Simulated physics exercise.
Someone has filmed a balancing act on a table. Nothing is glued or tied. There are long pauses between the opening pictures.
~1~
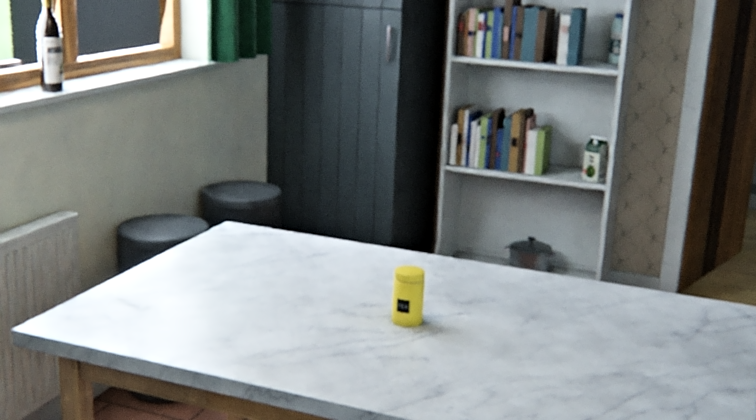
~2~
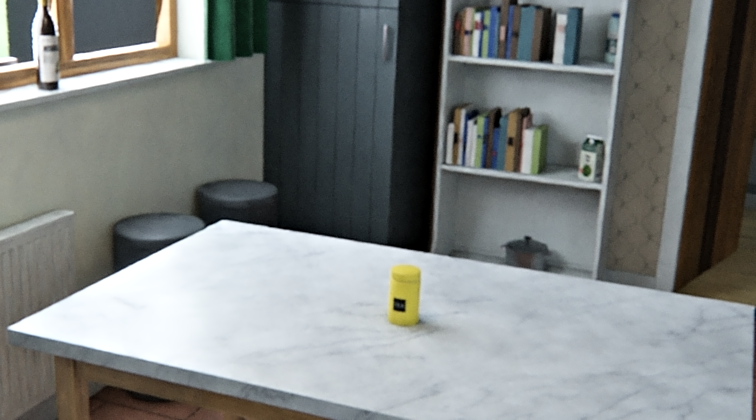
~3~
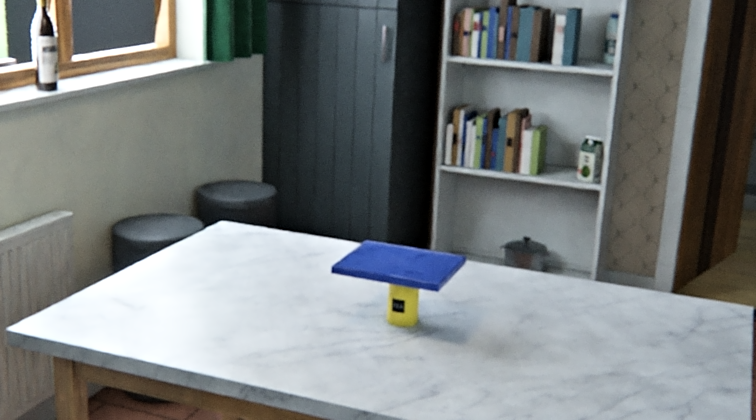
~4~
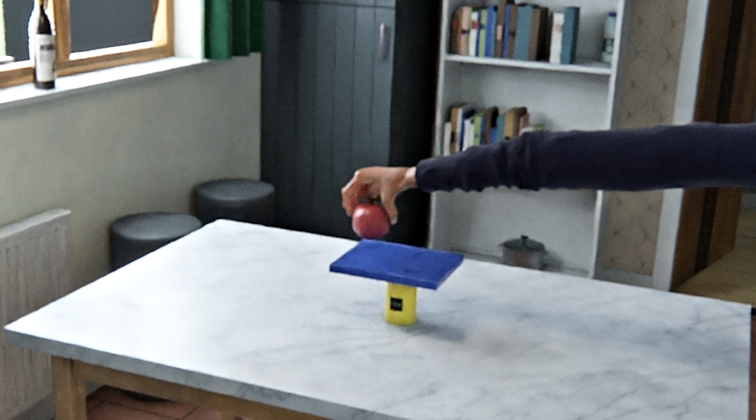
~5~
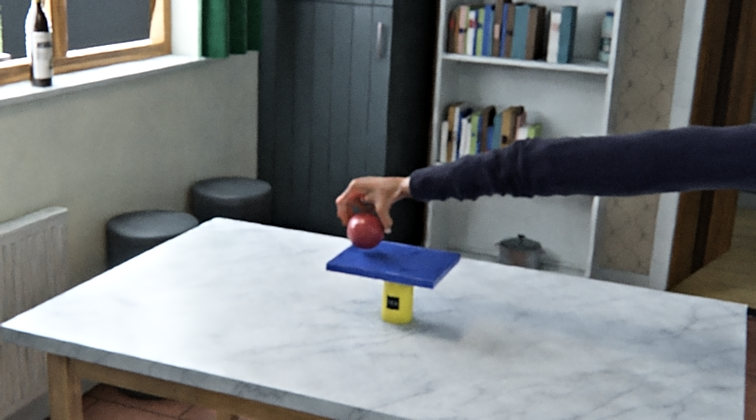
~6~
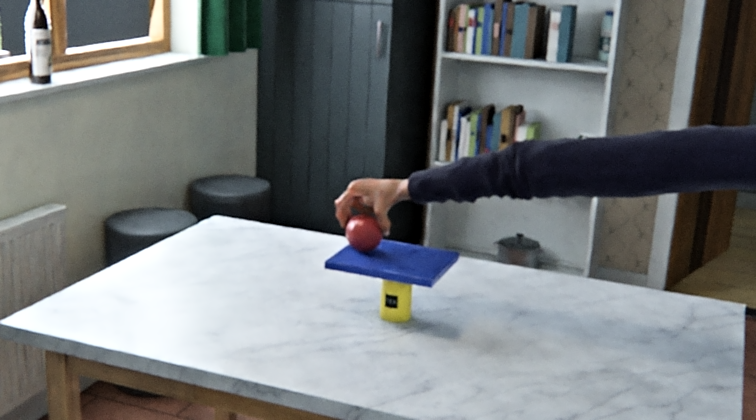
On a marble table, a blue lid appears atop a yellow container and a hand lowers a red apple onto it.
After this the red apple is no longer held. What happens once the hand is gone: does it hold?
It comes apart.
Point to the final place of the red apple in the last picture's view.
Around (335, 287).
Then, 0.40 s later than the last frame, red apple moved a little near (358, 243); blue lid tilted by 30°.
Then, 0.60 s later than the last frame, red apple now fallen; blue lid tilted by 71°.
Then, 0.70 s later than the last frame, blue lid on its side.
When it is over, fallen, red apple; lying over in the stack, blue lid; yellow jar as before. End places, in pixels of the last picture, red apple near (335, 288). The stack gives way.
